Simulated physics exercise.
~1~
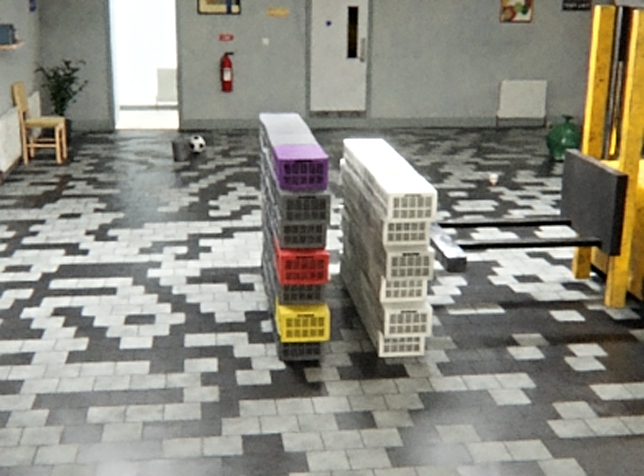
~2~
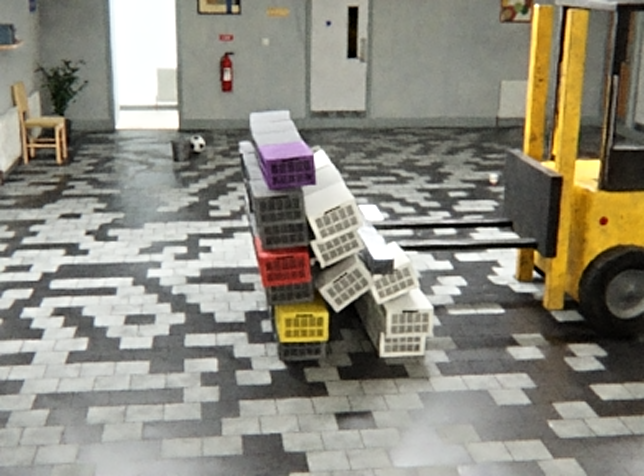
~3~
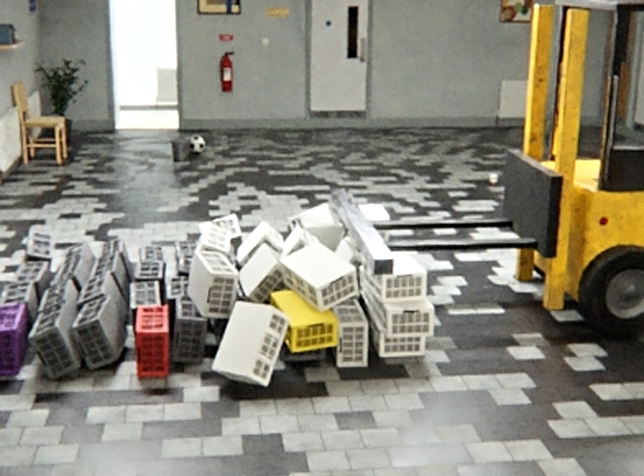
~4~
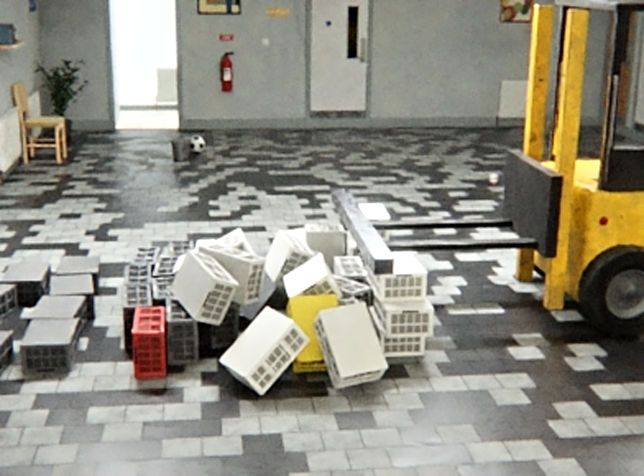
In a tiled hall, a yellow forklift pushes a beam leftward into a wall of white crates, which topples against a darker wall beside it, and both collapse leftward into a scattered heap, the red crate on its side and a few white crates still stacked by the beam.
